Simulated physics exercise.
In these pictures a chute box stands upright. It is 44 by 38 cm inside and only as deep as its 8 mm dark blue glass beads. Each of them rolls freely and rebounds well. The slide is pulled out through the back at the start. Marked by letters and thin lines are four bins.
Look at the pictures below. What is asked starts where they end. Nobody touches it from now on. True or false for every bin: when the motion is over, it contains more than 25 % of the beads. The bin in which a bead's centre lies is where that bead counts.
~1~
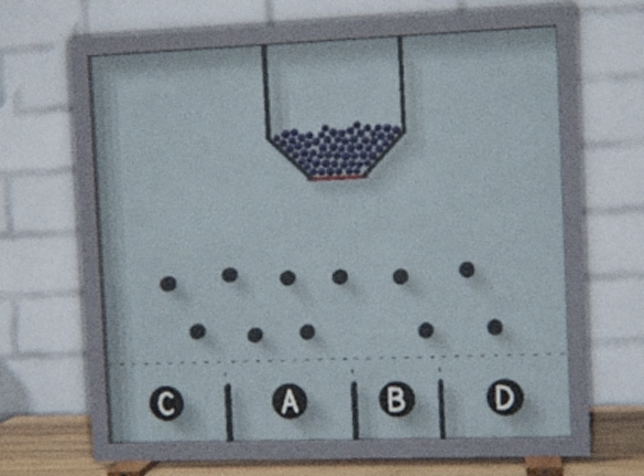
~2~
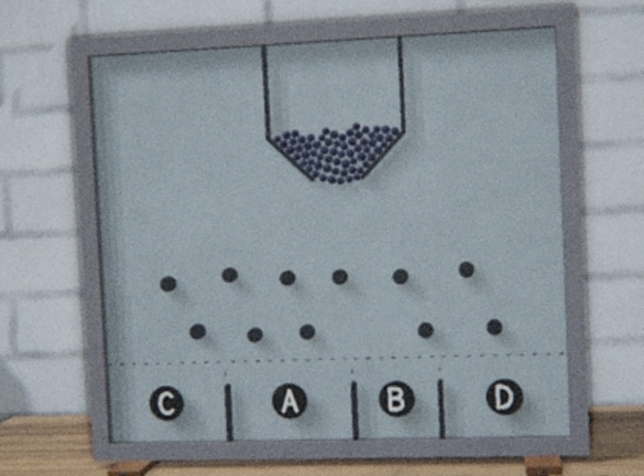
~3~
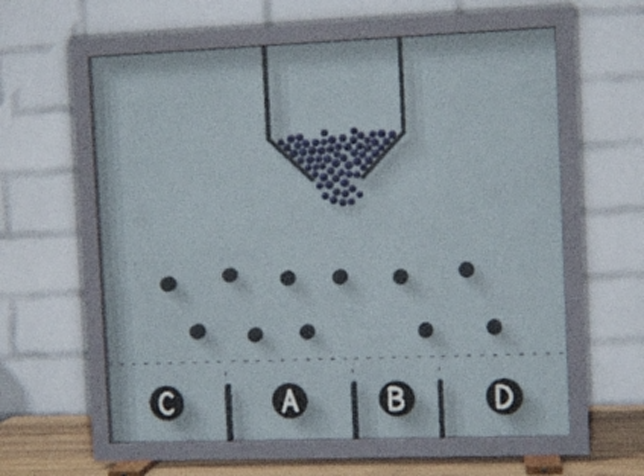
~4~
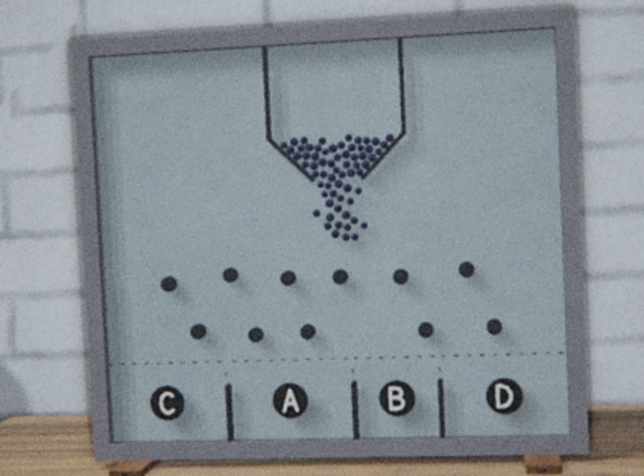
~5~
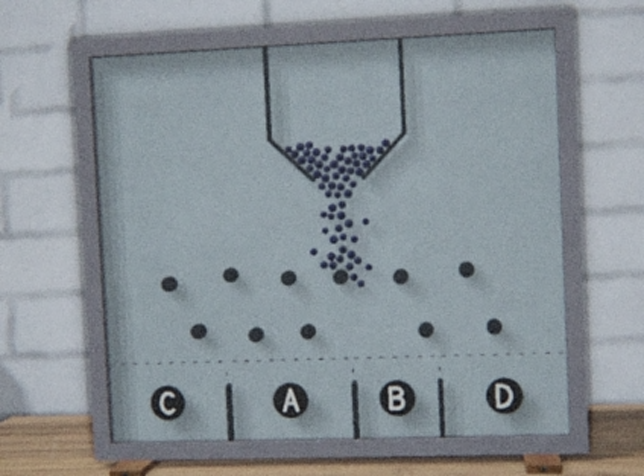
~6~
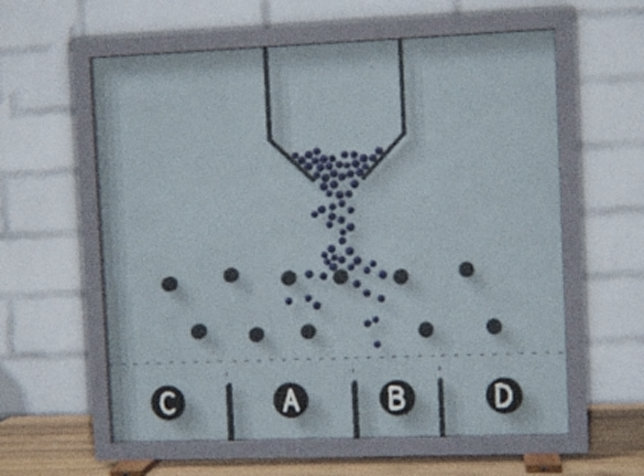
A - true, B - true, C - false, D - false.
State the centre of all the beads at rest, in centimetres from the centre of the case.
Some 2 cm right and 18 cm below.
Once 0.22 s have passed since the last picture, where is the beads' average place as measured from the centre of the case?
The middle sits around 2 cm right of it and 11 cm below it.
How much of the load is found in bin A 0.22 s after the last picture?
15 %.
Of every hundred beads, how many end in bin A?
My estimate is some 40 in a hundred.
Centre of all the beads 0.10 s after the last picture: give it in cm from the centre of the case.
2 cm right, 5 cm below.
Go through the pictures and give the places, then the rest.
The first frame shows about 60 beads; load centre (333, 147); A (290, 401), B (397, 399), C (167, 403), D (505, 397); slide (309, 179) to (366, 177).
The second frame shows load centre (334, 152); 4 out, leading bead (341, 181); 11 fixed pegs, one at (198, 332).
The third frame shows load centre (336, 163); 12 out, leading bead (343, 203).
The fourth frame shows load centre (336, 170); 22 out, leading bead (355, 237).
The fifth frame shows load centre (338, 195); 31 out, leading bead (361, 284).
The sixth frame shows load centre (342, 220); 40 out, leading bead (377, 344); wall ends (229, 386), (354, 383), (440, 381), (265, 45) to (313, 180), (364, 178) to (400, 37).
Then, 0.10 s later than the last picture, the beads' middle is 2 cm right of and 5 cm below the centre; A 5 %, B 15 %.
Then, 0.22 s later than the last picture, the beads' middle is 2 cm right of and 11 cm below the centre; A 15 %, B 35 %.
Then, 0.45 s later than the last picture, the beads' middle is 2 cm right of and 16 cm below the centre; A 35 %, B 50 %.
At rest 1.9 s after the last picture, A 40 %, B 50 %, C 5 %, D 5 %.
